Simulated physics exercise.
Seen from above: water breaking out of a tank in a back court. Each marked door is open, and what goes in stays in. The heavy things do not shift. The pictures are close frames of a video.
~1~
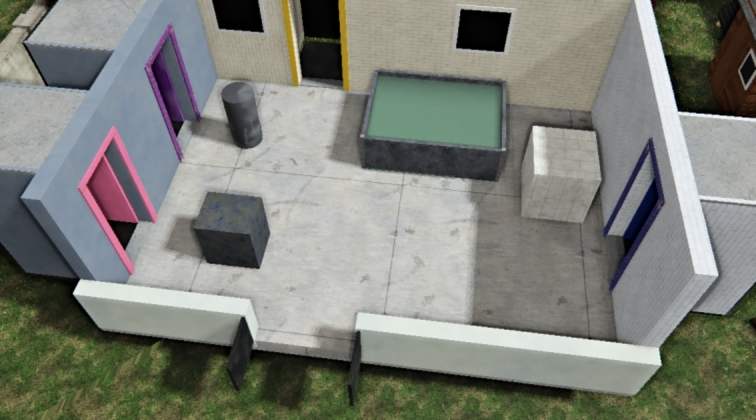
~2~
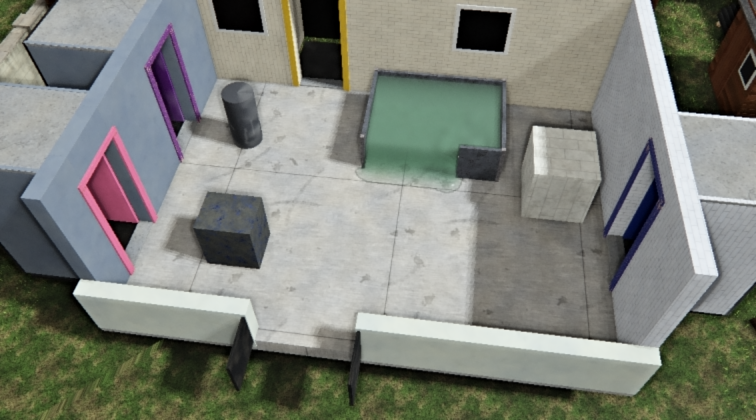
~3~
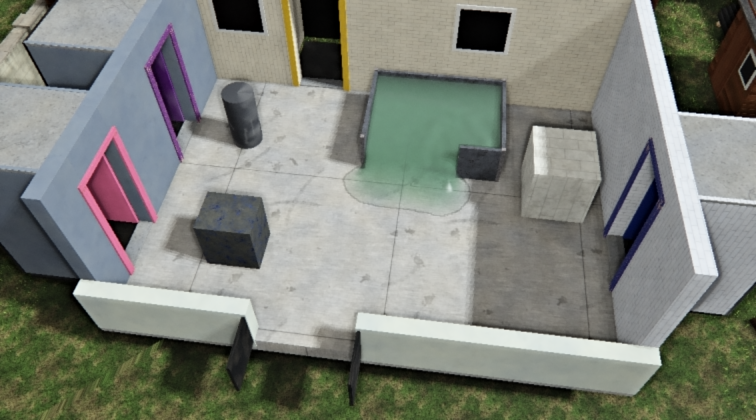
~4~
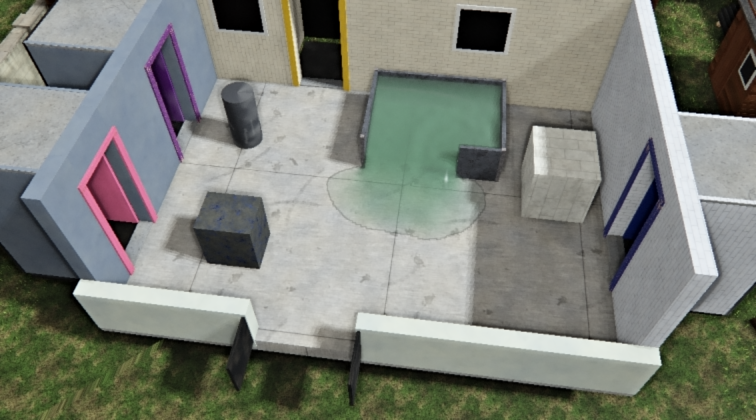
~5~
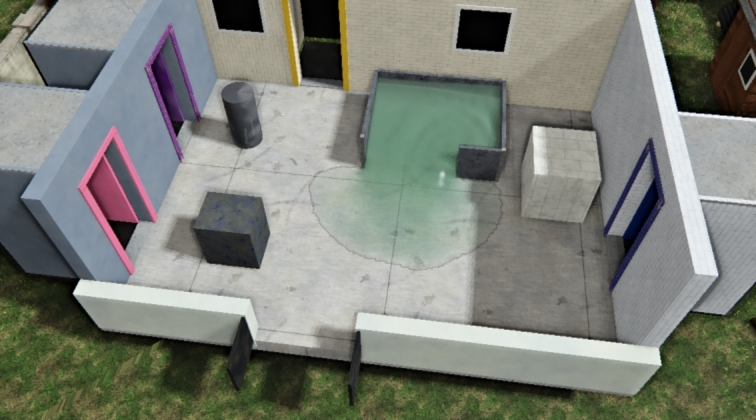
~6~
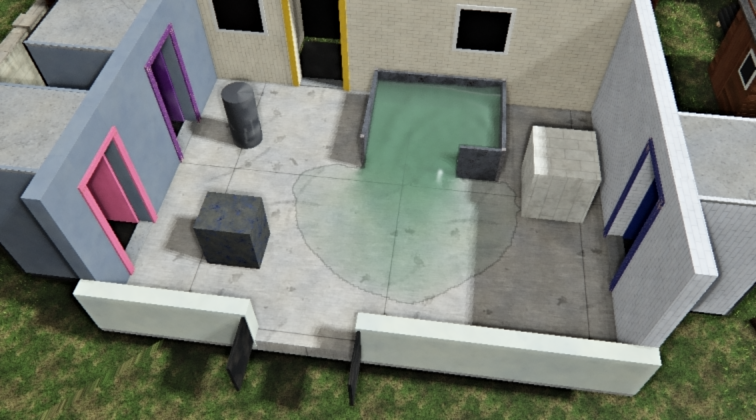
Green water sits still in a dark-walled tank against the back wall of a paved court, until part of the tank's front opens. The water pours out through the gap and spreads across the pale floor in a thin, rounded sheet, widening toward the low front wall and reaching past the dark block.
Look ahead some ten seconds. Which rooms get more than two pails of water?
One by one: The pink door takes more than that; the blue door stays under that; the yellow door stays under that; the purple door stays under that.
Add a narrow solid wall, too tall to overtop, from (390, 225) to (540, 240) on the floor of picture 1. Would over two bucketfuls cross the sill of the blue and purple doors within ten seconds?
One by one: Blue door takes more; purple door keeps below it.
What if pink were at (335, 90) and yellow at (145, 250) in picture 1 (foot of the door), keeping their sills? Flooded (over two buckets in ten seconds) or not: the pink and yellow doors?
One by one: The pink door is under; the yellow door goes over.
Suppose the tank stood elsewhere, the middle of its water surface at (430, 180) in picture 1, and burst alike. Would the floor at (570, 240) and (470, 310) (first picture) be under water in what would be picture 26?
One after the other: Flooded, under water.
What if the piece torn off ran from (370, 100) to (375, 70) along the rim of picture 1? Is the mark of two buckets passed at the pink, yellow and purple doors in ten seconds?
My reading: Pink goes over, yellow floods, purple is over.
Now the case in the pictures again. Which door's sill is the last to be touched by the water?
The door marked yellow.
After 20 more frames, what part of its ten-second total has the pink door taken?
Roughly 15 per cent.
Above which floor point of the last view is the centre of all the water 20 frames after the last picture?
At about (415, 229).
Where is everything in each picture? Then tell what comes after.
The tank at (436, 111) is whole and still, in the first frame.
The front is at (361, 173), out from the gap at (411, 160), in the second frame.
Water pours out at (411, 162) and has run to (349, 182), in the third frame.
Water pours out at (411, 163) and has run to (453, 229), in the fourth frame.
Water pours out at (411, 164) and has run to (428, 264), in the fifth frame.
The front is at (417, 296), out from the gap at (411, 164), in the sixth frame.
A moment on, water covers 40 % of the floor; the pink door not reached, the blue door not reached, the yellow door not reached, the purple door not reached.
Next, water covers 40 % of the floor; the pink door not reached, the blue door not reached, the yellow door not reached, the purple door not reached.
Then, water covers 55 % of the floor; the pink door under two buckets in, the blue door wet at the sill, nothing in, the yellow door not reached, the purple door not reached.
Later, water covers 75 % of the floor; the pink door over two buckets in, the blue door wet at the sill, nothing in, the yellow door not reached, the purple door wet at the sill, nothing in.
In the end, water covers 95 % of the floor; the pink door over two buckets in, the blue door wet at the sill, nothing in, the yellow door wet at the sill, nothing in, the purple door wet at the sill, nothing in.
